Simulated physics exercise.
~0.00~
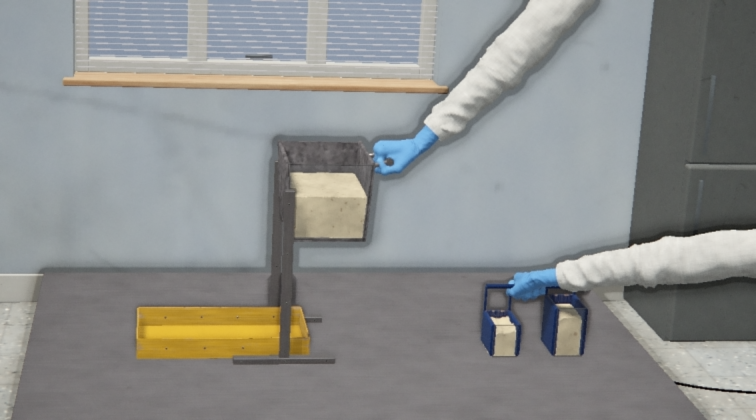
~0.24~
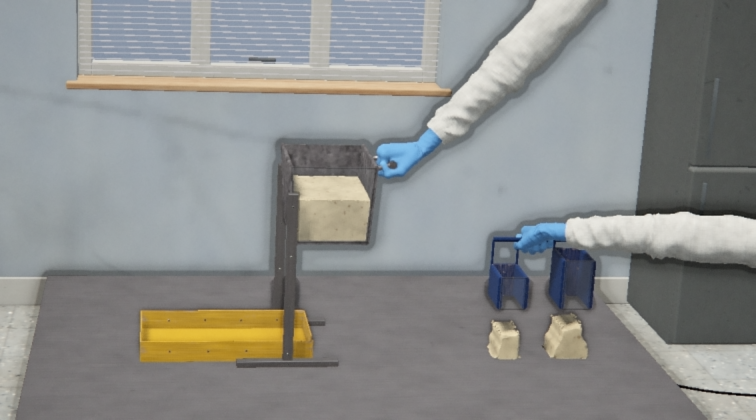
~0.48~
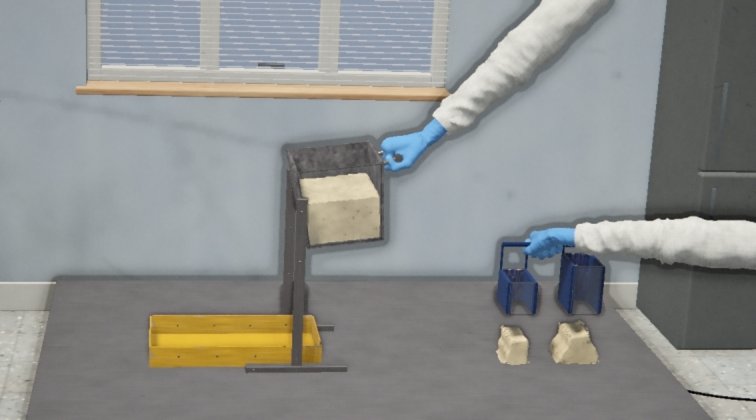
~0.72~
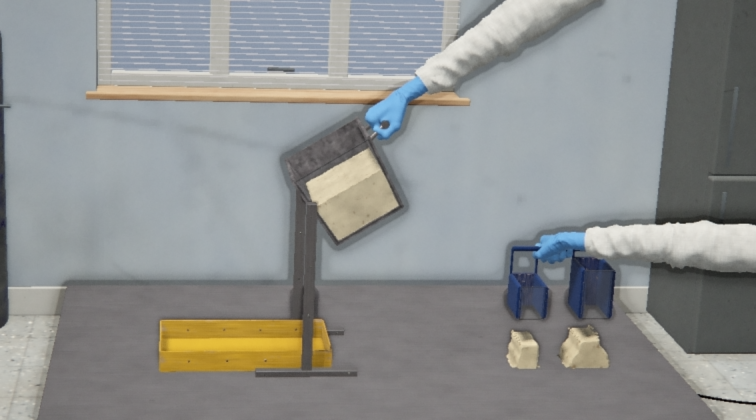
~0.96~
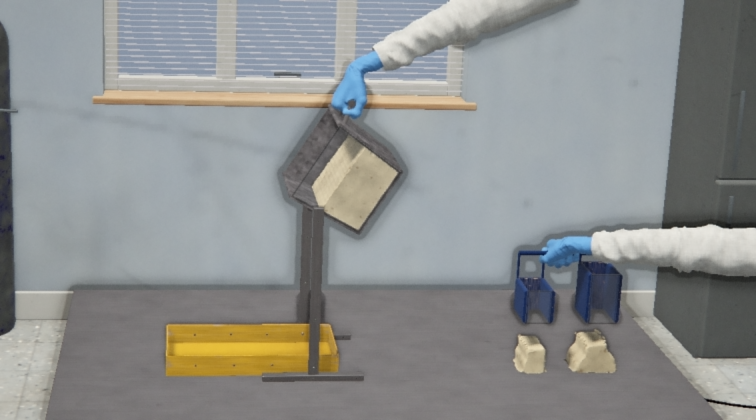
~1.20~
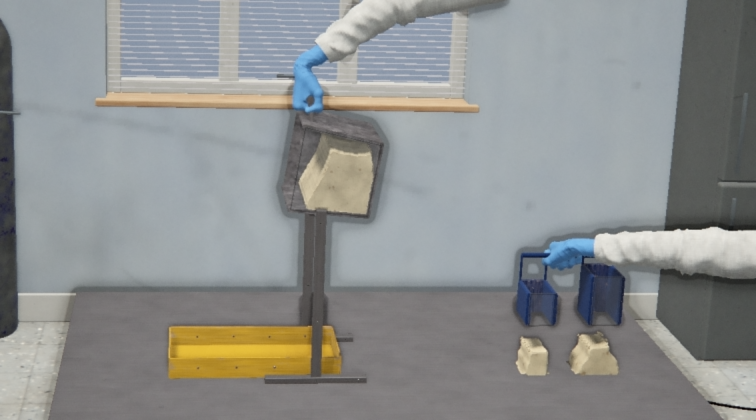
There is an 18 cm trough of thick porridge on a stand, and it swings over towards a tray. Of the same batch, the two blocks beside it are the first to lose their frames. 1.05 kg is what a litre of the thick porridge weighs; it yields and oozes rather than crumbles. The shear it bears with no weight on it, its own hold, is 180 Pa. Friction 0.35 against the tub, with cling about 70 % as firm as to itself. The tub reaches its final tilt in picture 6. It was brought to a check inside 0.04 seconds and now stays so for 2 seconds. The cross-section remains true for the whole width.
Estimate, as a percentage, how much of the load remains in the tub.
I would say about 83 per cent remains in the tub.
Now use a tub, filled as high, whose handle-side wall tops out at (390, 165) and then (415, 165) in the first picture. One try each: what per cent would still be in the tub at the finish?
Roughly 65 %, then 50 %.
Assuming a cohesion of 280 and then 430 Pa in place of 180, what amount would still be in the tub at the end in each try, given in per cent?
Going in order, it's 100 % and then 100 %.
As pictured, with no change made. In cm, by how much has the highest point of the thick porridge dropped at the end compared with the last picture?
Roughly 5 cm.
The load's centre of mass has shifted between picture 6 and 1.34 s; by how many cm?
The shift is near 3 cm.
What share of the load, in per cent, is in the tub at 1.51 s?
About 95 %.
After 1.34 s, the tub is at 82 degrees and holds 100 %.
After 1.51 s, the tub is at 82 degrees and holds 95 %.
After 1.68 s, the tub is at 82 degrees and holds 90 %.
After 1.85 s, the tub is at 82 degrees and holds 85 %.
After 3.20 s, the tub is at 82 degrees and holds 83 %.
